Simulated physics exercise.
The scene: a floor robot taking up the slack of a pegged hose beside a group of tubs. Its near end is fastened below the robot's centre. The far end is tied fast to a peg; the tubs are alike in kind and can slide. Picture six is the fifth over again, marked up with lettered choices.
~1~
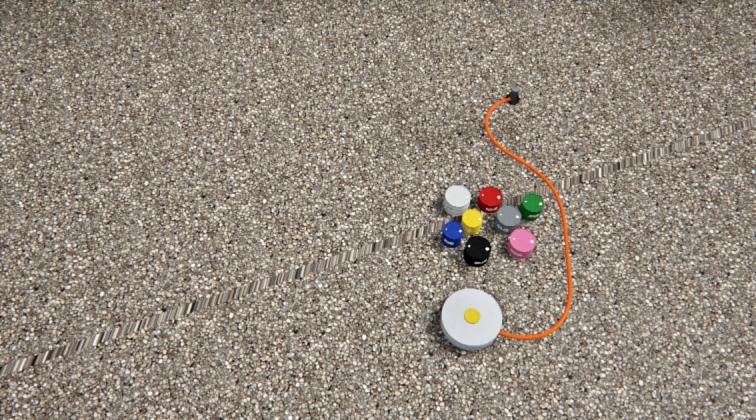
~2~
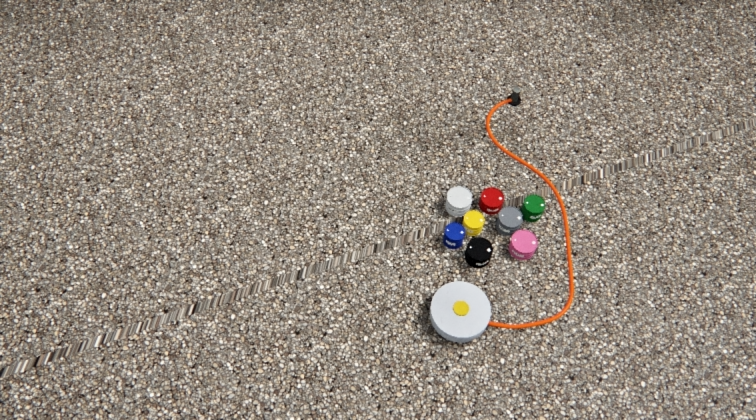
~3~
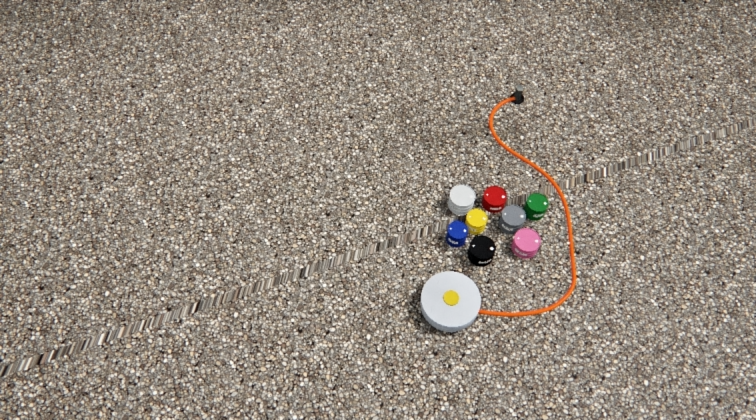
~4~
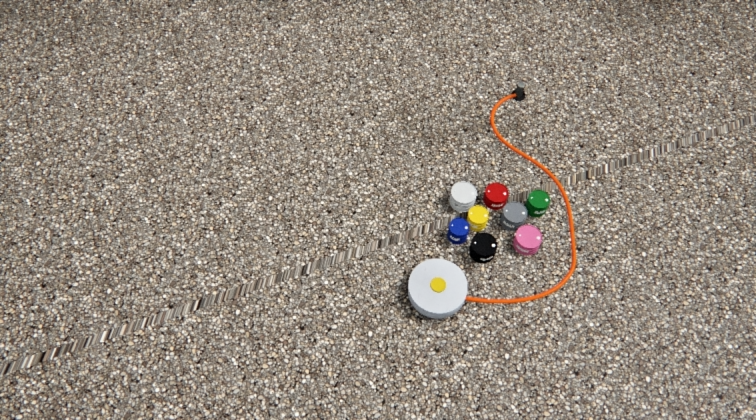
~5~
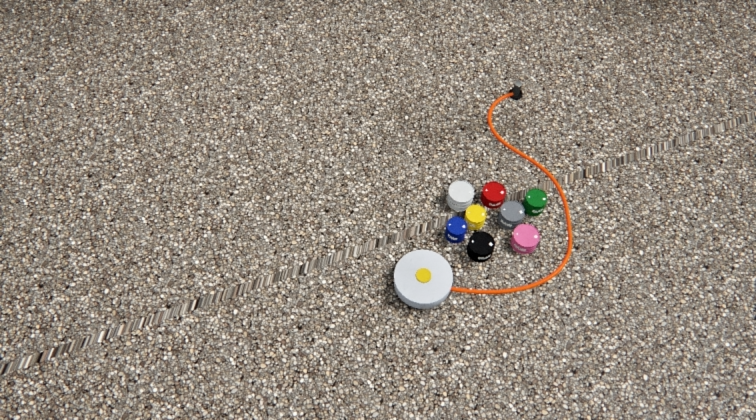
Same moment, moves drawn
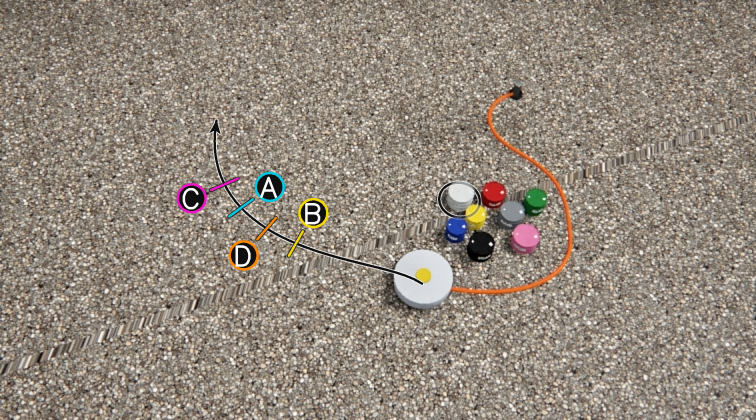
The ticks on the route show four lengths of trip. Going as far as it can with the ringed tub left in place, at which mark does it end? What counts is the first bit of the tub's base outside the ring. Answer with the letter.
Up to mark B.
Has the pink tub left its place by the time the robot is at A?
By then, yes.
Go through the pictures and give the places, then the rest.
White tub (457, 200); red tub (490, 200); pink tub (521, 244), in the first picture.
Robot (460, 312); blue tub (454, 236), in the second picture.
Robot (450, 302); black tub (482, 251), in the third picture.
Robot (437, 289); yellow tub (477, 219), in the fourth picture.
Robot (423, 280); white tub (460, 196); red tub (493, 195); pink tub (525, 239), in the fifth picture.
On the marked copy, A at (241, 208); B at (296, 243); C at (224, 184); D at (267, 229); the ring at (460, 200); the route from (422, 284) via (267, 229) to (216, 121).
Taking B. A third of the way, robot (378, 263); white tub (460, 196).
Two thirds of the way, robot (332, 252); white tub (460, 196).
When it is over, robot (295, 239); grey tub (507, 210); white tub (460, 196); pink tub (495, 228); blue tub (451, 228); green tub (513, 191); black tub (472, 237); the white tub is still in its ring.
As for the rest, A drags the ringed tub to (442, 168); C drags the ringed tub to (433, 157); D drags the ringed tub to (452, 182).
